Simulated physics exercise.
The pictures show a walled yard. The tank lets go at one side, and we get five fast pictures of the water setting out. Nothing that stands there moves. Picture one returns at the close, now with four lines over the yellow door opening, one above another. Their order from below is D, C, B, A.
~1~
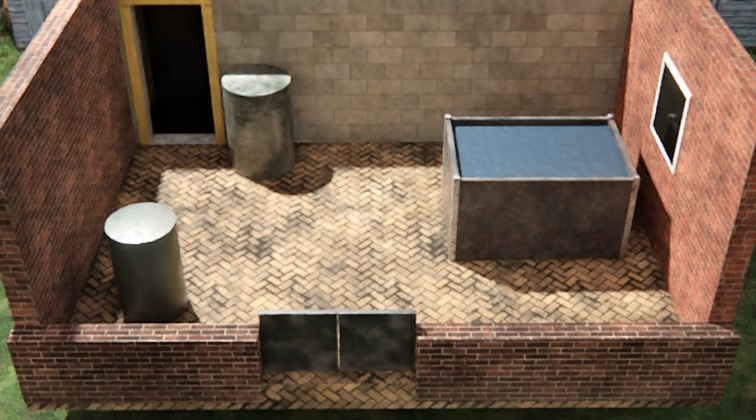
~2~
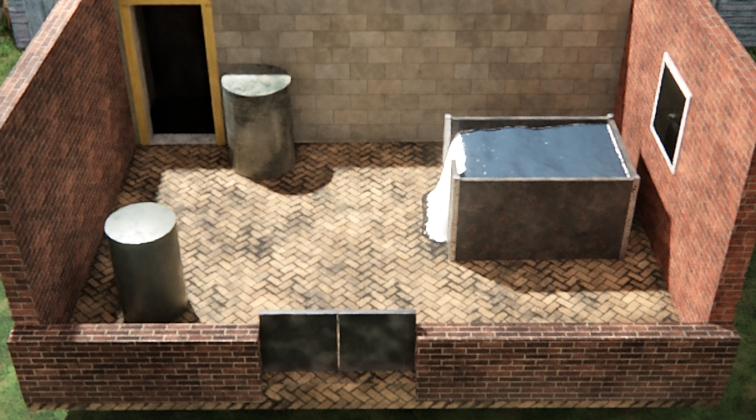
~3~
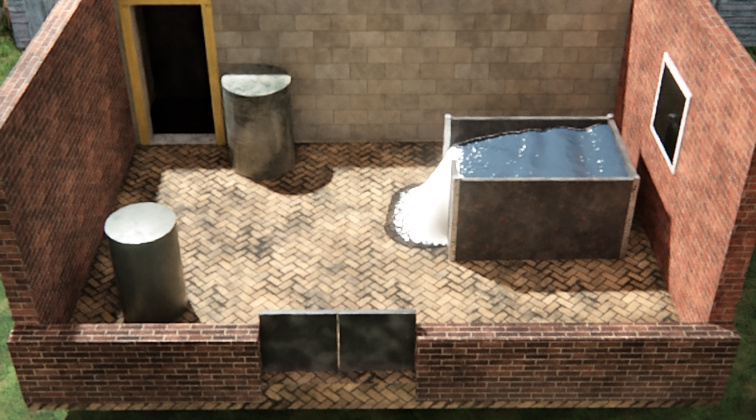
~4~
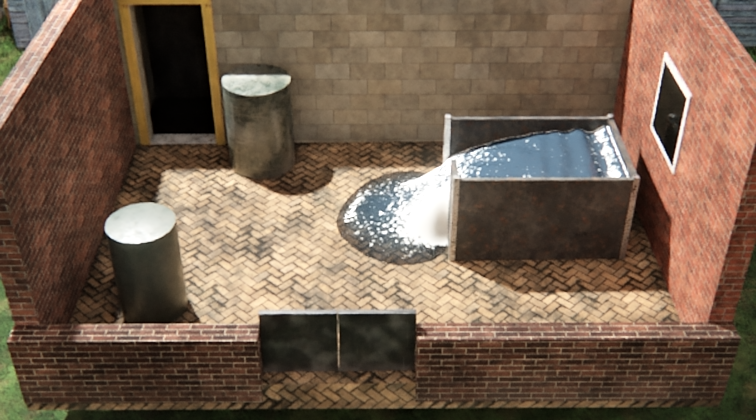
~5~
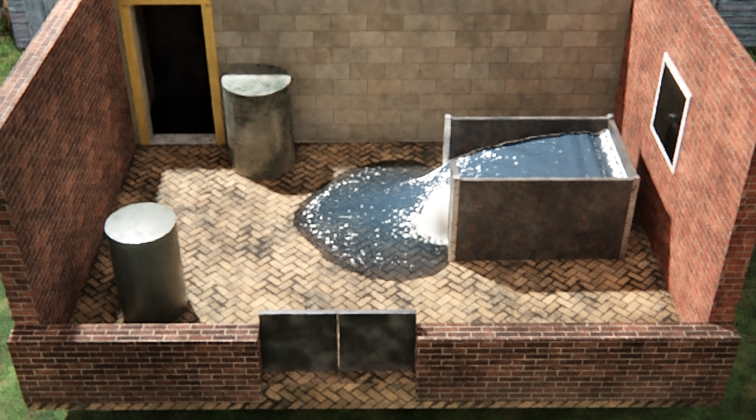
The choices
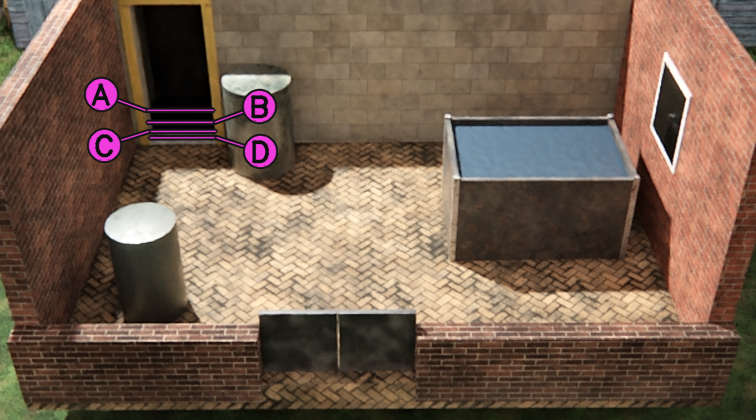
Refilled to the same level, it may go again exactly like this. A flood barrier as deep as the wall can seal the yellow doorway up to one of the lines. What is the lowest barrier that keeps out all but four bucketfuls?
Choose C.
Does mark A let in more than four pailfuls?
No.
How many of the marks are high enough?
Three of them.
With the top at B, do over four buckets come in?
No.
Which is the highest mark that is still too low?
That would be D.
In magenta, A at (179, 110); B at (181, 122); C at (182, 131); D at (183, 137); from the bottom up D, C, B, A.
With A, nothing gets over.
With B, nothing gets over.
With C, a bucket or two gets in.
With D, about 11 bucketfuls get in.
